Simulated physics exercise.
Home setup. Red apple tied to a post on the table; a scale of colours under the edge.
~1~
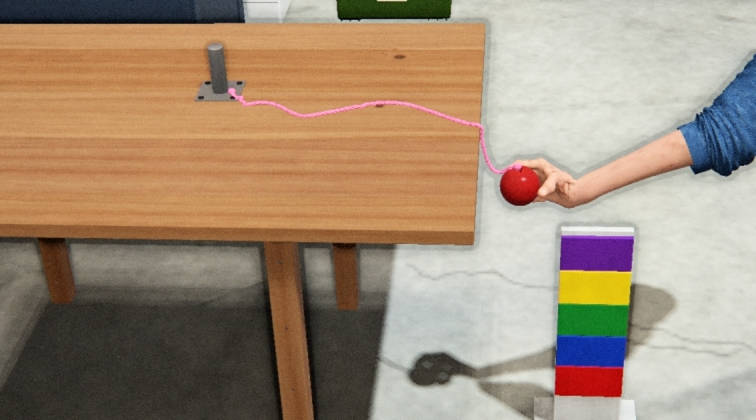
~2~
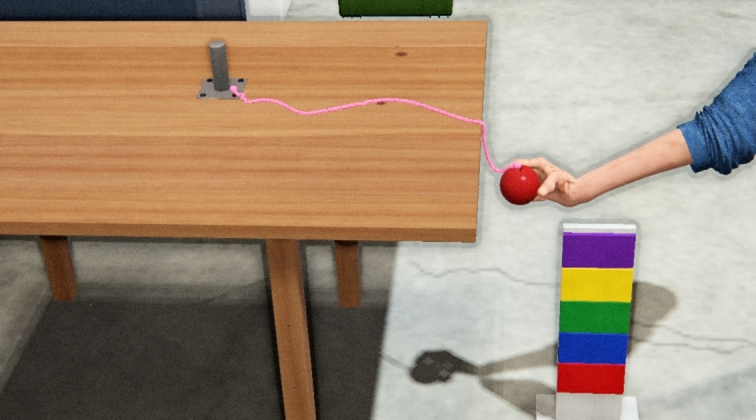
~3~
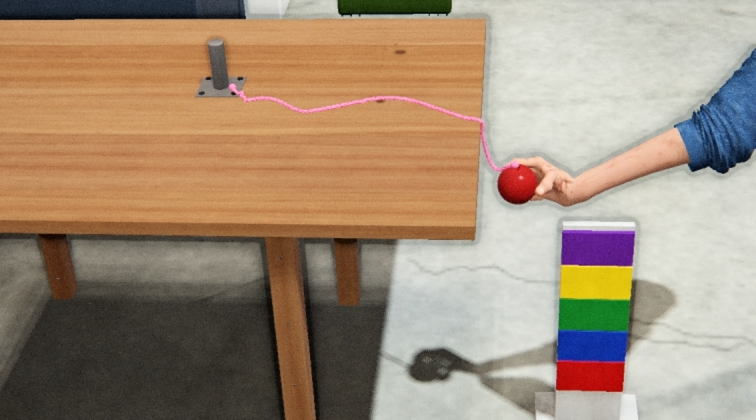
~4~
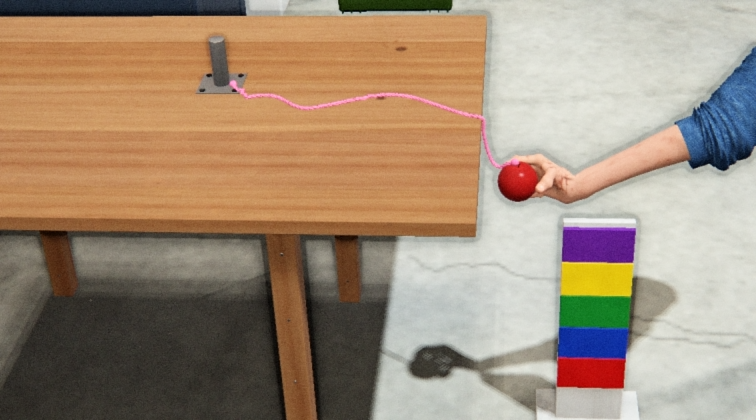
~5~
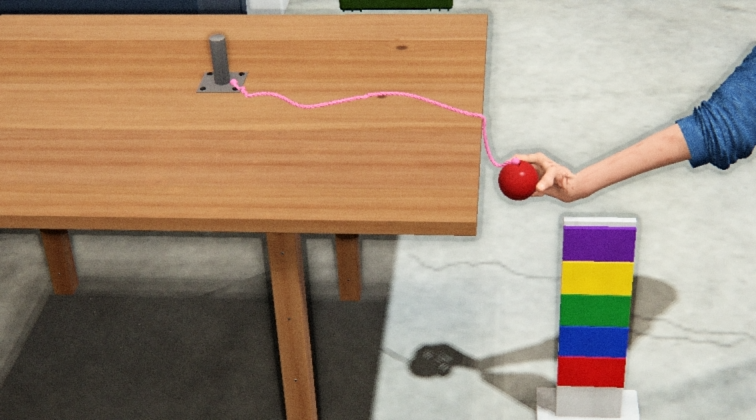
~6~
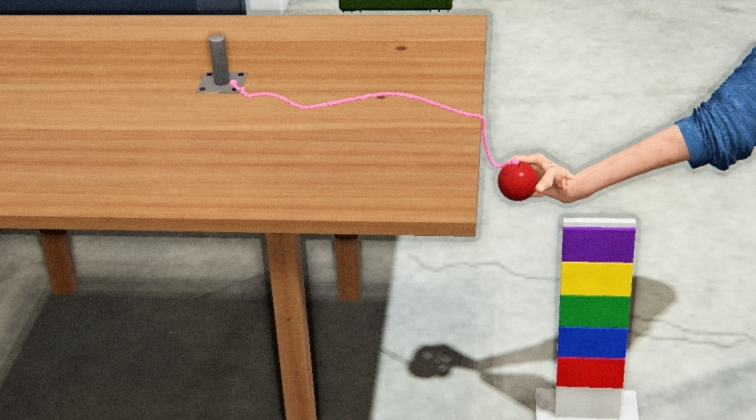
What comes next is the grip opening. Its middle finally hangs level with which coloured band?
With the purple band.
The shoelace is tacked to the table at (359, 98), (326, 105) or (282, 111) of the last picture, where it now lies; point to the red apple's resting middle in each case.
About (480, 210), (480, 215) and (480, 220).
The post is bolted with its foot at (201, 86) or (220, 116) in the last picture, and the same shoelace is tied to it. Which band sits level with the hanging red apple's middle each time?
First try: Purple; second try: Yellow.
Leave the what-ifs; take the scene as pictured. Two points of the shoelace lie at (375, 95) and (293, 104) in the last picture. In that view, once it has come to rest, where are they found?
The first ends at (407, 105) and the second at (323, 94).
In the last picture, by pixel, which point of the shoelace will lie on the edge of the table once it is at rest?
Around (443, 107).
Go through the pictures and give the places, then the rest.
The first frame shows red apple (520, 186); purple (597, 255); yellow (595, 289); green (593, 321); blue (591, 353); red (589, 383).
The second frame shows red apple (520, 185); shoelace through (246, 100) (297, 112) (358, 104) (422, 106) (481, 127).
The third frame shows red apple (518, 184).
The fourth frame shows red apple (518, 182); shoelace through (246, 95) (297, 107) (357, 99) (422, 100) (480, 121).
The fifth frame shows red apple (519, 180).
The sixth frame shows red apple (518, 181); shoelace through (246, 94) (297, 106) (357, 99) (422, 100) (481, 121).
A little later, apple near (464, 230); level with purple.
Next, apple near (498, 242); level with purple.
When it is over, apple near (482, 239); level with purple. Its middle rests at the purple band.
